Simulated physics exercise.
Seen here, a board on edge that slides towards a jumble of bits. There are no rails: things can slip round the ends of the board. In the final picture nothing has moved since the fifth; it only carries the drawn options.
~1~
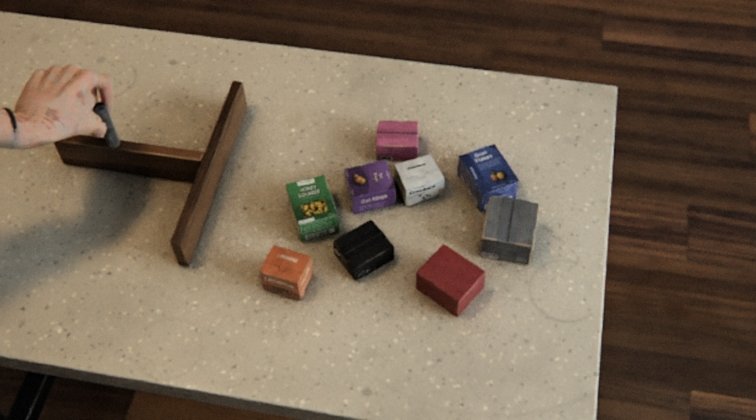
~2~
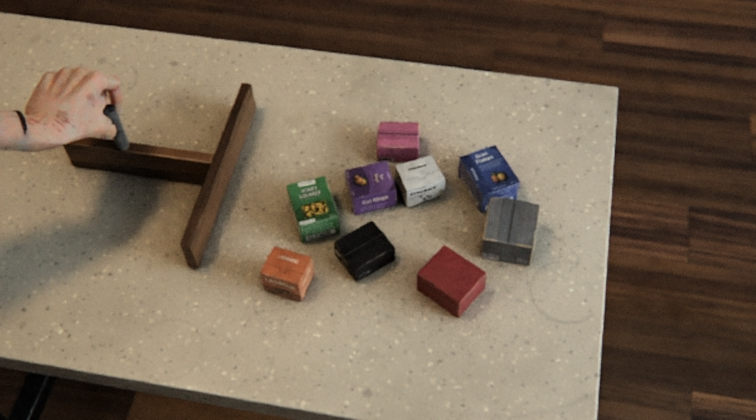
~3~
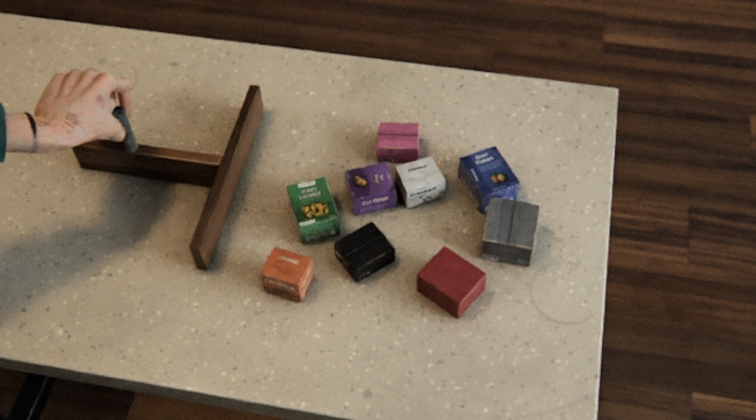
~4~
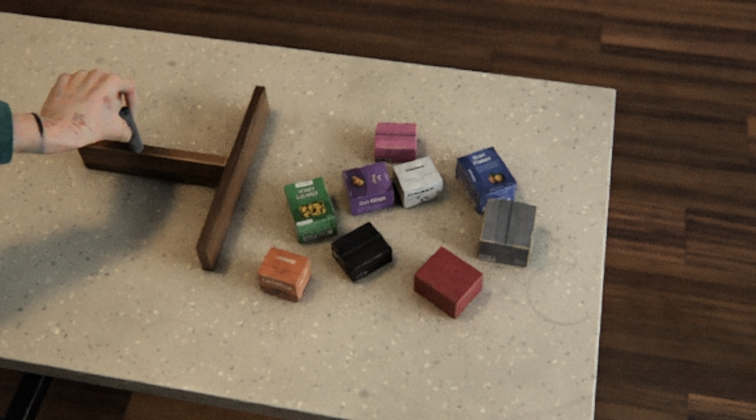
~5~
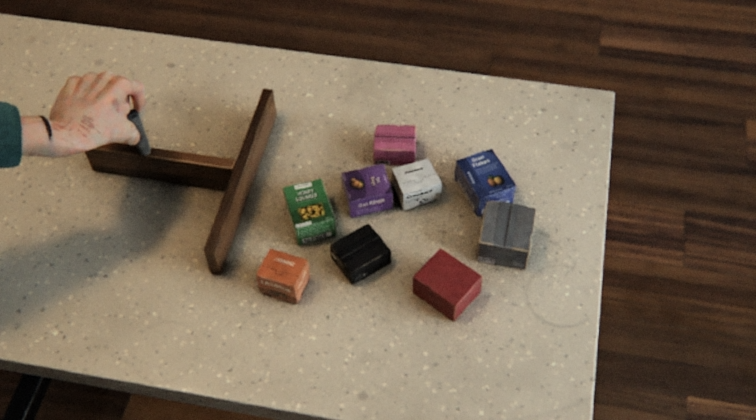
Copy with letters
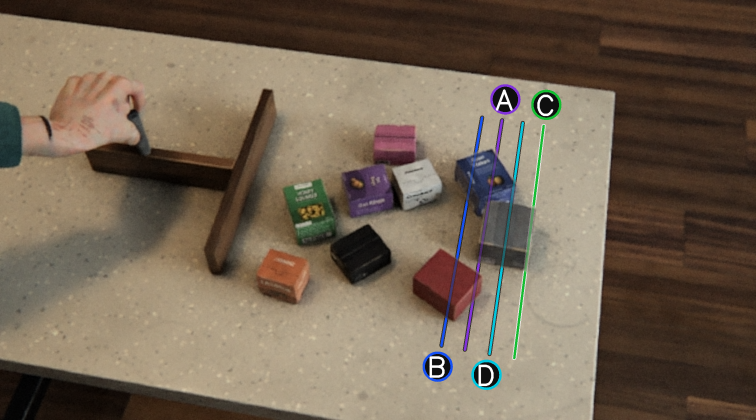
A hand gripped the handle of a T-shaped wooden pusher and slid it slowly a short way right across a speckled table, toward a cluster of small colorful boxes that it had not touched.
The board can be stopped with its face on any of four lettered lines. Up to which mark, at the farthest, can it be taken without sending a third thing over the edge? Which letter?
Stop at C.
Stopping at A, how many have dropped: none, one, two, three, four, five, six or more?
The count is none.
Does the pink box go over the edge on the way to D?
No.
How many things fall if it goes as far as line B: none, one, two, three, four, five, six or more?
By then, none.
On the copy, A at (485, 225); B at (464, 222); C at (530, 232); D at (508, 228).
On C. First, board (342, 180); blue packet (489, 180); orange packet (347, 284).
Then, board (447, 195); blue packet (554, 197); red block (508, 324).
Finally, board (529, 207); blue packet over the edge; grey box (600, 253); one fallen.
By contrast, A is within the limit but short; B is within the limit but short; D is within the limit but short.
